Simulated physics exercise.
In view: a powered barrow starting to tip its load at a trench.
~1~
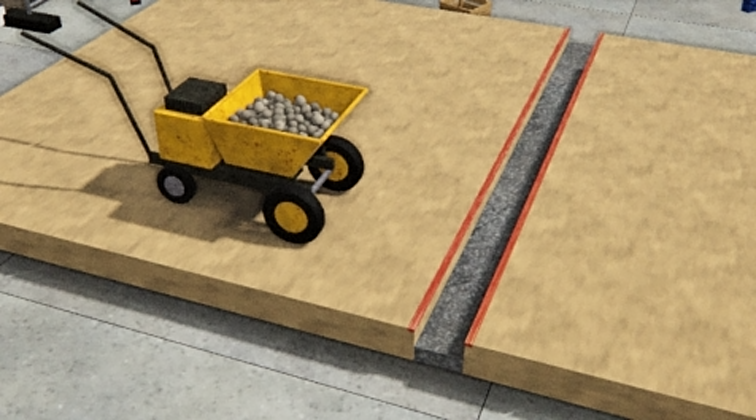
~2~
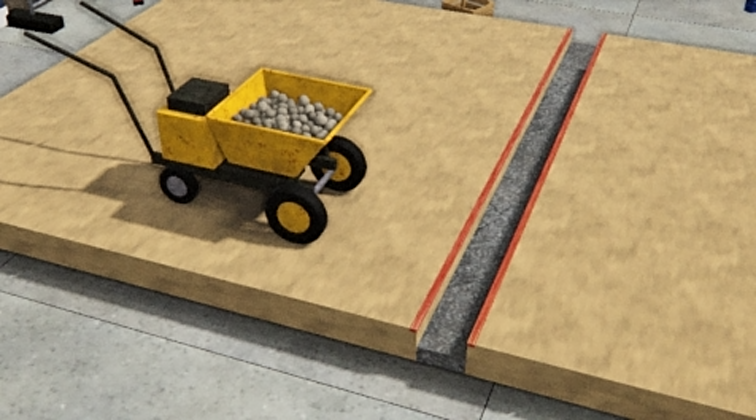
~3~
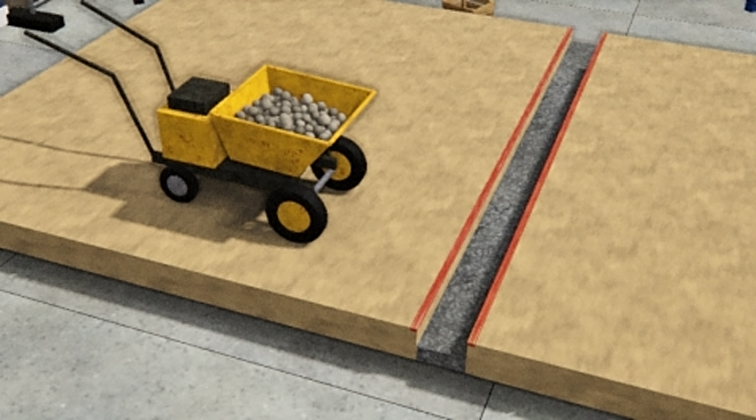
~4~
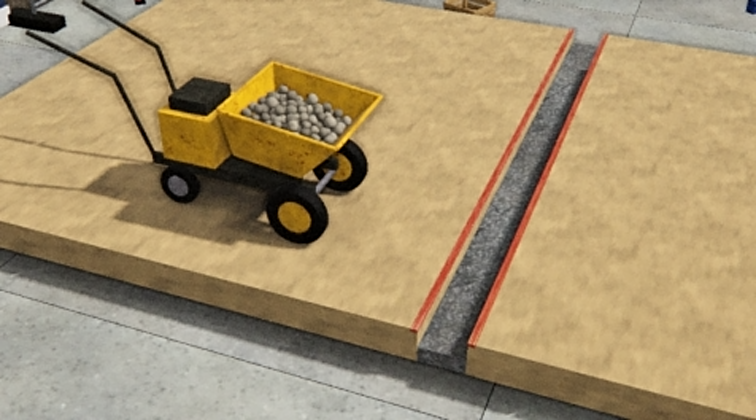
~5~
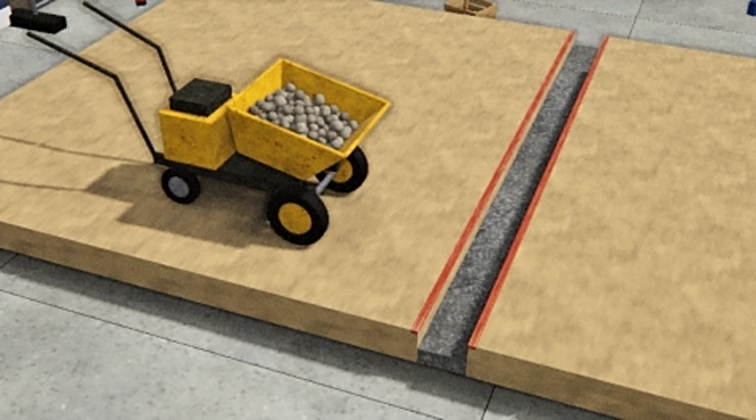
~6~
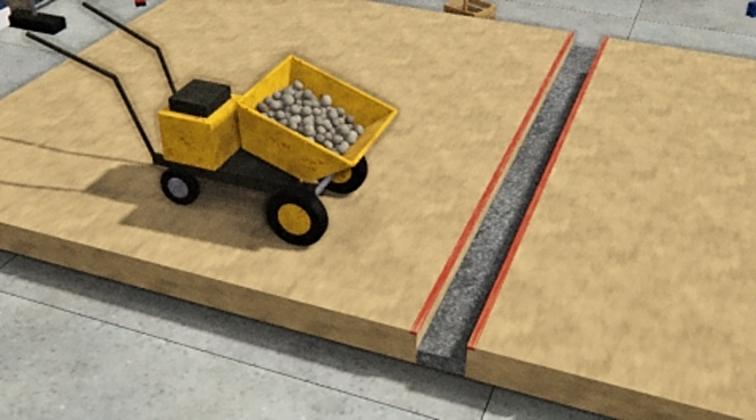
A yellow powered barrow with black handles and wheels stands on a raised tan platform over a grey concrete floor, seen from above and to one side. Rounded grey pebbles fill its skip at left, while a narrow dark trench edged in red crosses the platform to the right. The barrow shifts very slightly right, then its skip tilts gradually forward toward the right, the pebbles staying heaped inside.
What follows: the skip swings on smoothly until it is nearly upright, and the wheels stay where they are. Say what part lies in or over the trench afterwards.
The trench ends with only the smaller part of it.
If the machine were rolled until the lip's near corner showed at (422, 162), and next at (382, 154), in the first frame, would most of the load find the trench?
In turn: Under half; the larger part.
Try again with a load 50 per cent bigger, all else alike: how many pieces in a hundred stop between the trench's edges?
It comes to 30 per cent or so.
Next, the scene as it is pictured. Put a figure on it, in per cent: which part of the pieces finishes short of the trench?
Close to 45 per cent.
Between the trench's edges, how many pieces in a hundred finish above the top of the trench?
It comes to 5 per cent or so.
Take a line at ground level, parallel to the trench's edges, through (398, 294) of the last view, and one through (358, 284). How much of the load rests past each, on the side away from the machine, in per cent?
Roughly 50 per cent, and 70 per cent.
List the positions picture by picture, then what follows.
In the first frame, lip of the skip near (321, 142), level; top of the load near (283, 120), river pebbles; first edge of the trench near (427, 299); far edge near (482, 312), the trench under half as wide as the skip, and shallow for its width.
In the second frame, lip of the skip near (325, 143), level; top of the load near (282, 113).
In the third frame, lip of the skip near (329, 144), tipped barely; top of the load near (277, 121).
In the fourth frame, lip of the skip near (336, 149), tipped a little; top of the load near (280, 111).
In the fifth frame, lip of the skip near (345, 156), tipped a little; top of the load near (280, 118).
In the sixth frame, lip of the skip near (352, 165), tipped clearly; top of the load near (287, 111); first edge of the trench near (429, 301); far edge near (485, 315).
Shortly afterwards, skip tipped steeply; the whole lot in the skip.
Next, skip tipped right over; the bulk in the skip; near a quarter short of the trench.
Some moments later, skip tipped right over; near a third in the skip; near half short of the trench; near a quarter in or heaped over the trench.
In the end, skip tipped right over; near a third in the skip; near half short of the trench; near a quarter in or heaped over the trench; none at all beyond it.
